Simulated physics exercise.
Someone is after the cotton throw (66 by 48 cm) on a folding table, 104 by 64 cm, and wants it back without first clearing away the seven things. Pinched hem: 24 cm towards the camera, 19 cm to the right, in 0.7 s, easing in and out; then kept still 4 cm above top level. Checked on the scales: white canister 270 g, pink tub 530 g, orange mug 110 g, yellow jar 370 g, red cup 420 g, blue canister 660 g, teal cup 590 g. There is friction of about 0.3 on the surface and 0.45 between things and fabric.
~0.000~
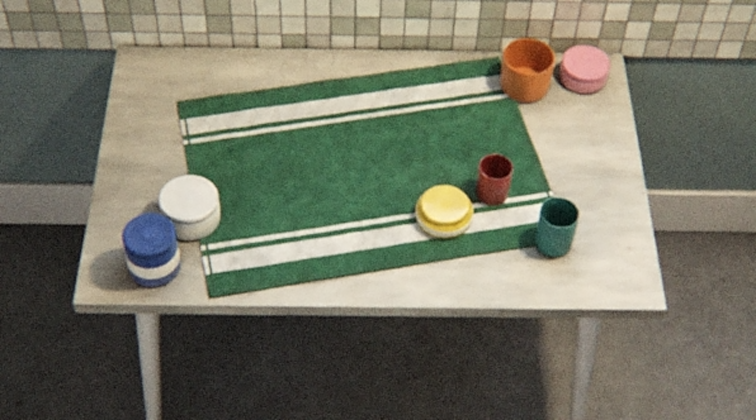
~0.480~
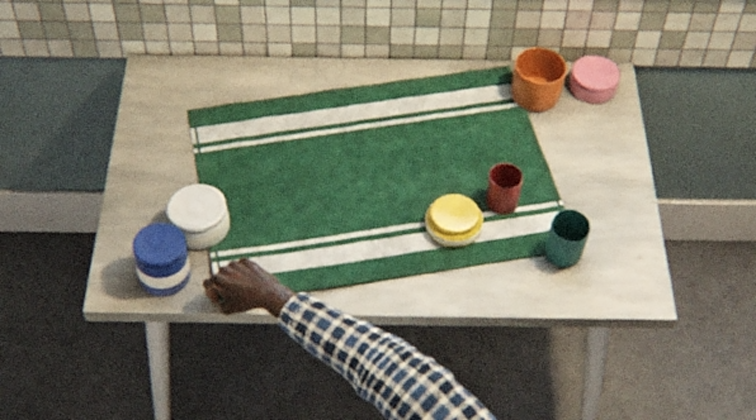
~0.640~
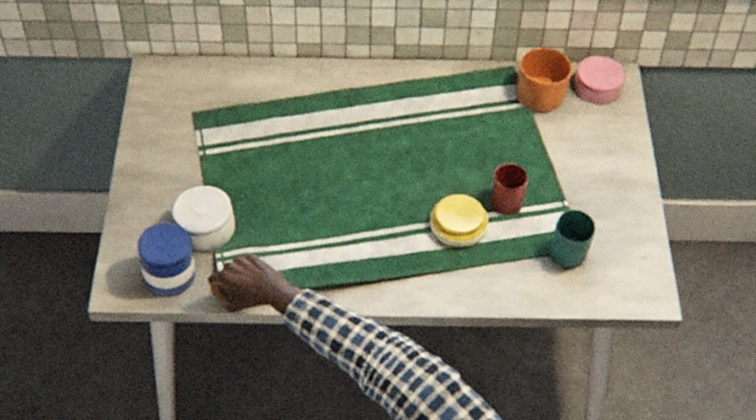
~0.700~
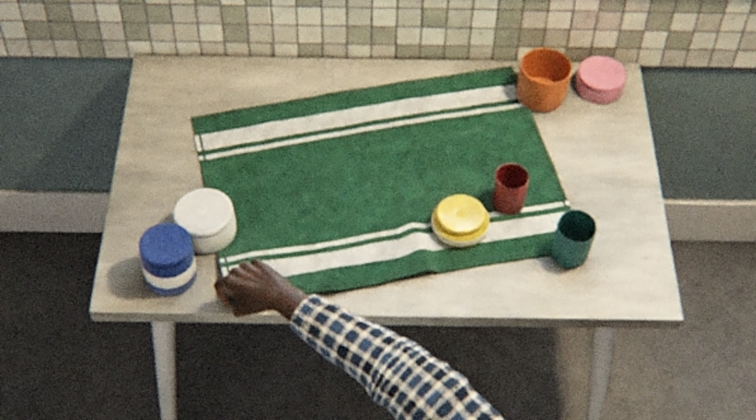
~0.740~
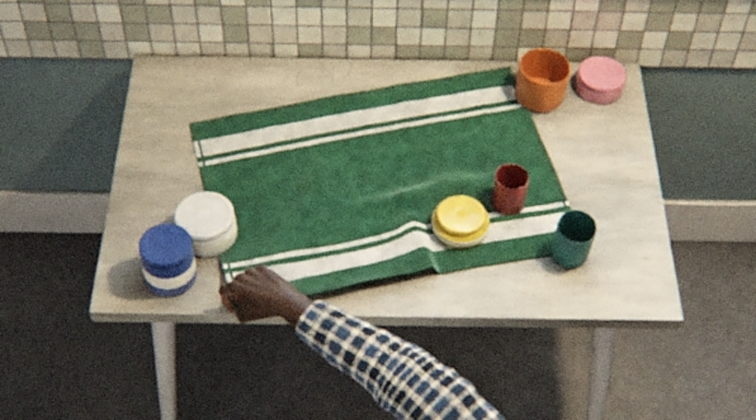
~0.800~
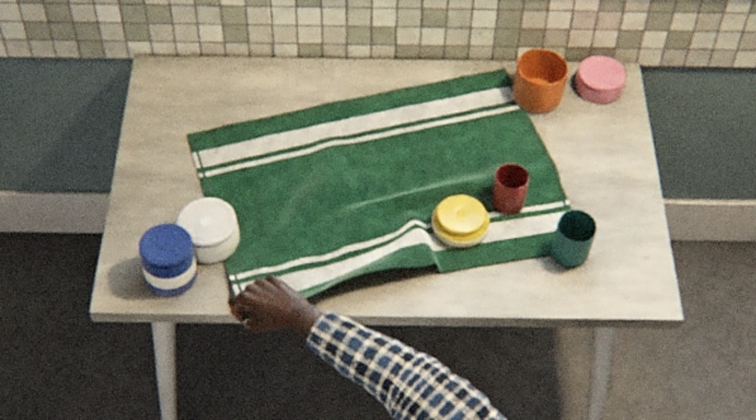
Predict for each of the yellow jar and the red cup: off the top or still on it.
Result: The yellow jar fails to come off, the red cup fails to come off.
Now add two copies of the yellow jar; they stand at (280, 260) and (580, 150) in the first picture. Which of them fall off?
First leaves the top, second keeps its place.
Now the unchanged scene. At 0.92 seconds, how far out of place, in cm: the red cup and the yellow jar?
About: Red cup 0 cm, yellow jar 0 cm.
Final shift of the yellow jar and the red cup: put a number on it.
Net shift, approx.: Yellow jar = 8 cm, red cup = 4 cm.
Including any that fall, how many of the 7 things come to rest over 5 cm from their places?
That makes 2.
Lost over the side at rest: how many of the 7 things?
Counted result: 1.
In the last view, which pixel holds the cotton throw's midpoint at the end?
About (382, 252).
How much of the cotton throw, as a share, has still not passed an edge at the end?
About 80 per cent.
By 0.9 s, 95 % of the cotton throw is still over the top; white canister 7 cm off its start, orange mug 2 cm off its start.
By 1.1 s, 90 % of the cotton throw is still over the top; yellow jar 3 cm off its start, red cup 2 cm off its start, white canister 13 cm off its start.
By 1.2 s, 85 % of the cotton throw is still over the top; yellow jar 6 cm off its start at (471, 236), red cup 3 cm off its start at (500, 186), white canister 20 cm off its start at (235, 290).
By 1.3 s, 80 % of the cotton throw is still over the top; yellow jar 7 cm off its start, red cup 4 cm off its start, white canister 24 cm off its start.
By 2.9 s, 80 % of the cotton throw is still over the top; yellow jar 7 cm off its start at (473, 243), red cup 4 cm off its start at (497, 190), white canister over the edge, orange mug 3 cm off its start at (533, 71).
